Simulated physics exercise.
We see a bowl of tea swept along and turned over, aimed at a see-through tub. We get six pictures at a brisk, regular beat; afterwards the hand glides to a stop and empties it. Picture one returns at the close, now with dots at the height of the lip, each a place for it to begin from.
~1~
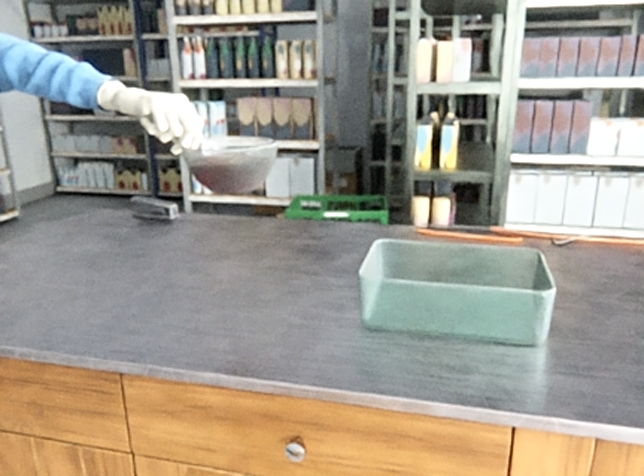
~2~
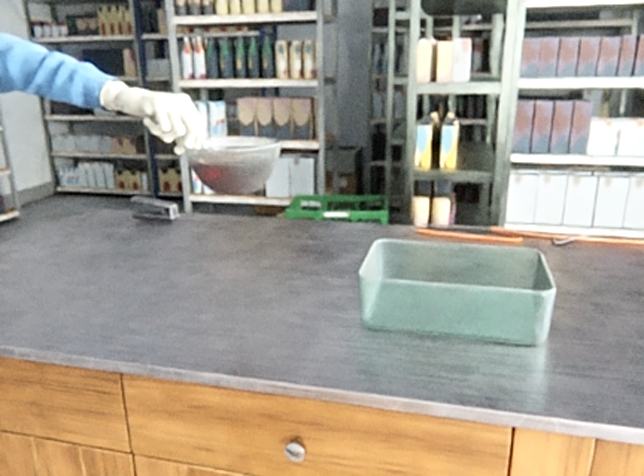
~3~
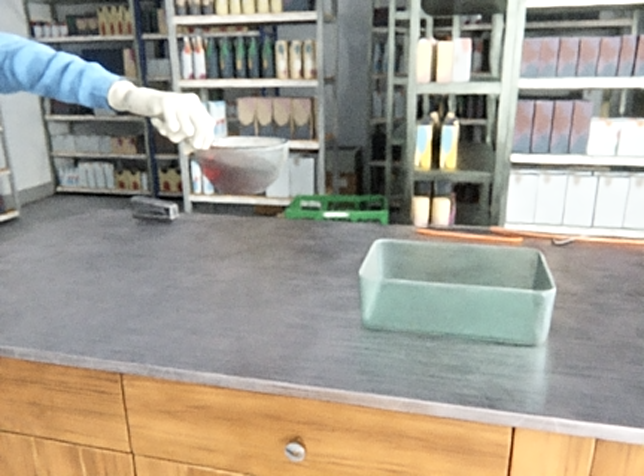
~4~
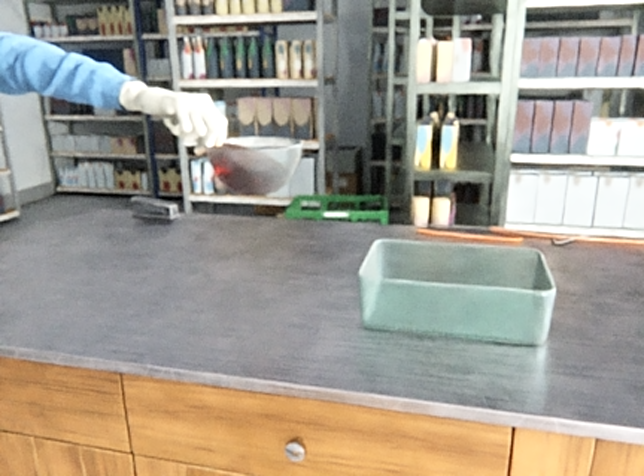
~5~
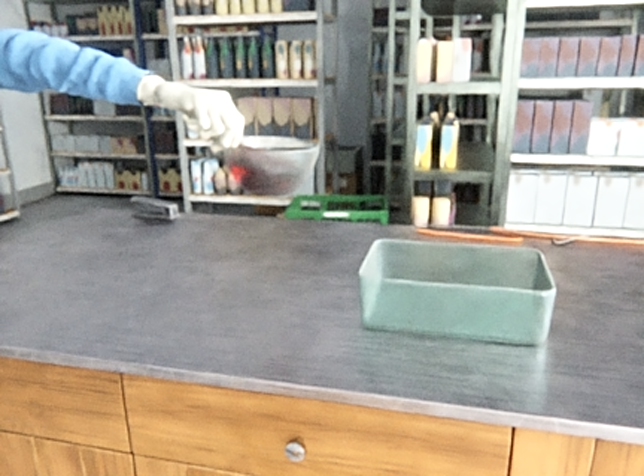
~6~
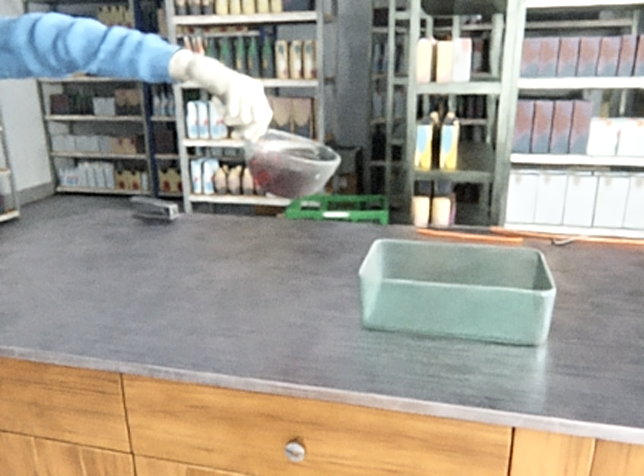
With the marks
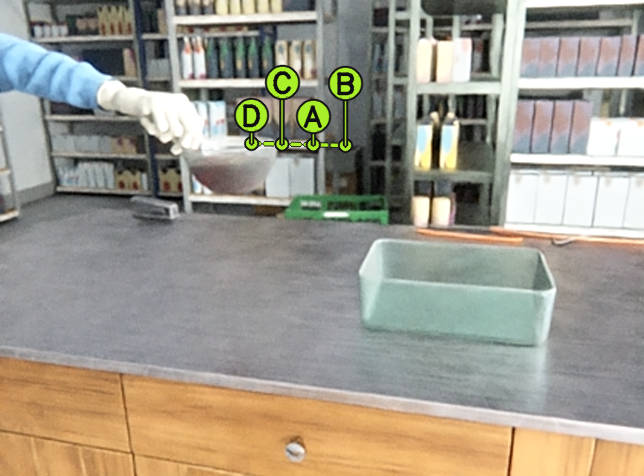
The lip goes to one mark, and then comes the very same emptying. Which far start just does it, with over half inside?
Take D.
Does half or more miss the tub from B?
No, not at all.
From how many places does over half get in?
All of the four.
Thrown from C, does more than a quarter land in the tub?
Yes, clearly.
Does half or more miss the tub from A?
No.
In lime, A at (313, 144); B at (345, 145); C at (282, 144); D at (251, 143).
With A, about 78 % lands in the tub, 3 % falls short and 19 % goes beside or beyond.
With B, about 80 % lands in the tub, 5 % falls short and 14 % goes beside or beyond.
With C, about 80 % lands in the tub, 5 % falls short and 14 % goes beside or beyond.
With D, about 63 % lands in the tub, 27 % falls short and 10 % goes beside or beyond.
